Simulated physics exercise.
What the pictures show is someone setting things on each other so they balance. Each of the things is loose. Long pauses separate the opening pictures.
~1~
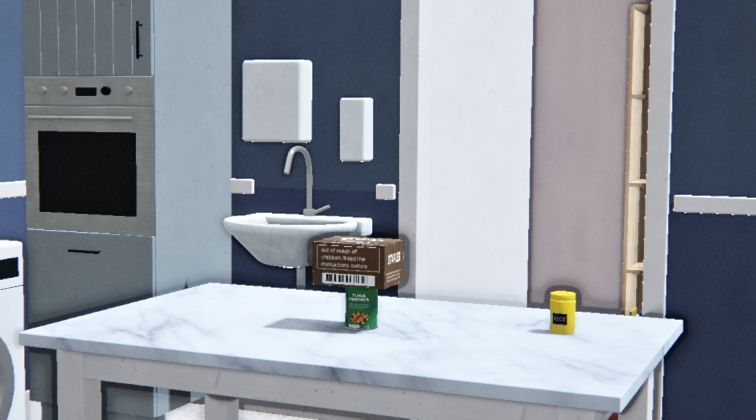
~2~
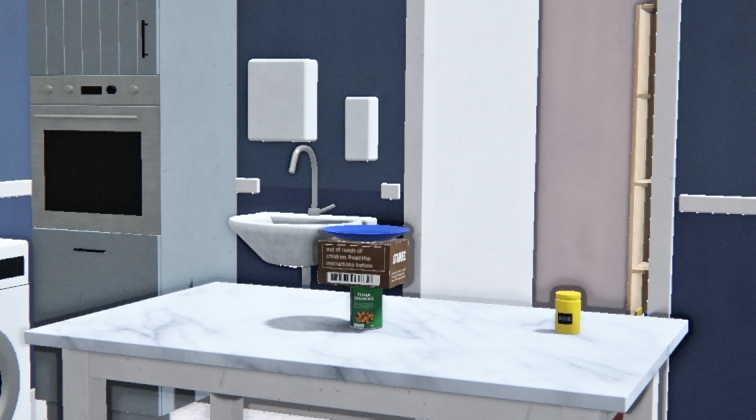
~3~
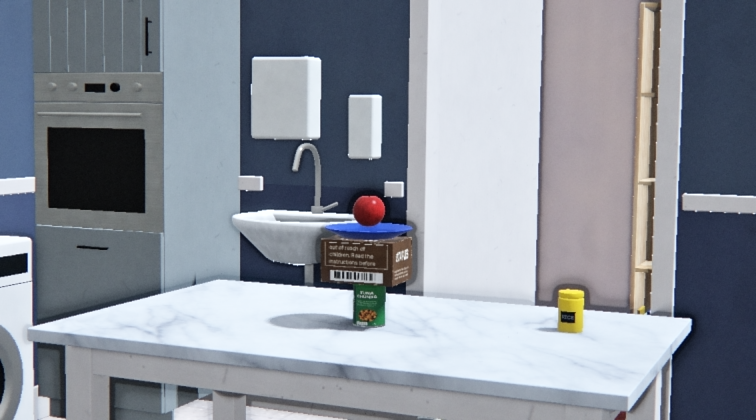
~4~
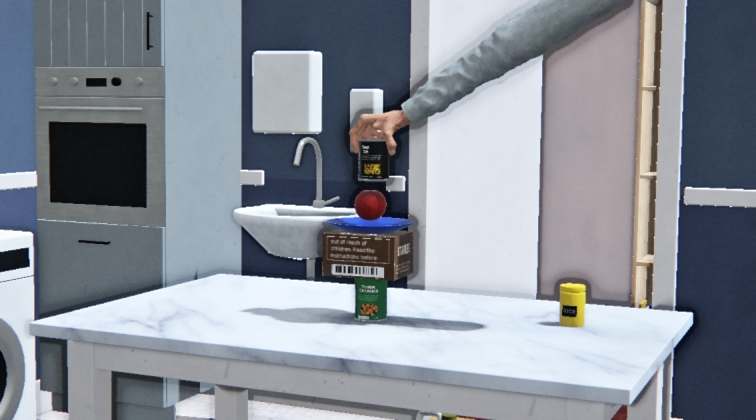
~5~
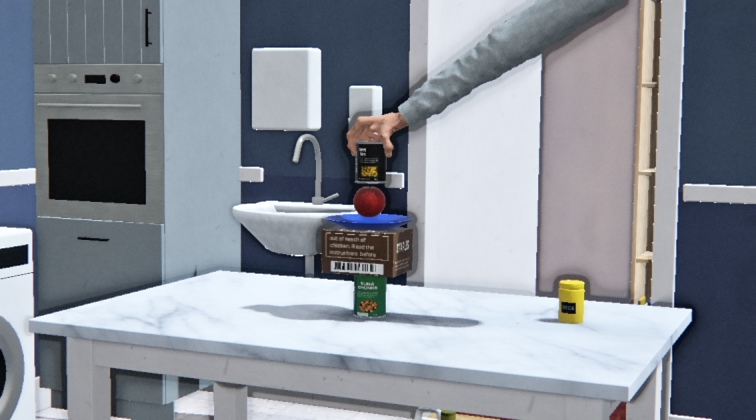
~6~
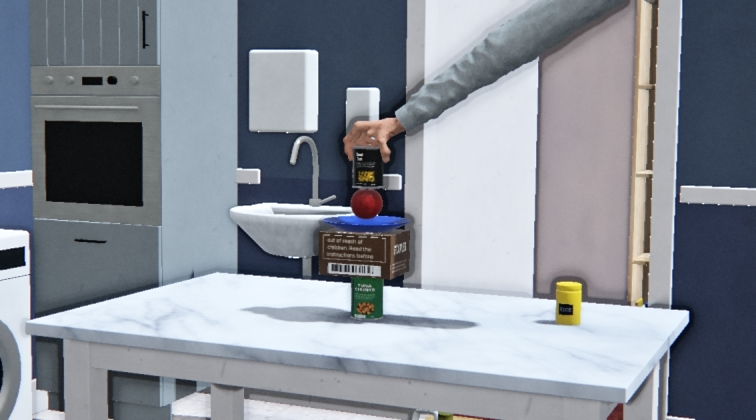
A precarious-looking stack rises from a white marble table in a blue-walled kitchen, seen from the front and slightly above, with an oven at left and a sink behind. A green tin supports a brown box, with a yellow jar to the right. A blue plate, then a red ball-like object appear on top, and a grey-sleeved arm lowers a black tin onto it as the view shifts slightly.
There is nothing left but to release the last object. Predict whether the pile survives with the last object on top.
It falls over.
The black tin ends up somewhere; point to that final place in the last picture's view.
Roughly at pixel (556, 314).
Then, 0.70 s on from there, black tin now fallen.
Then, 1.00 s on from there, things are still on the move.
In the end, fallen, black tin; the other 5 unmoved. At the end, from the last picture's camera, black tin near (556, 314). The pile comes apart.
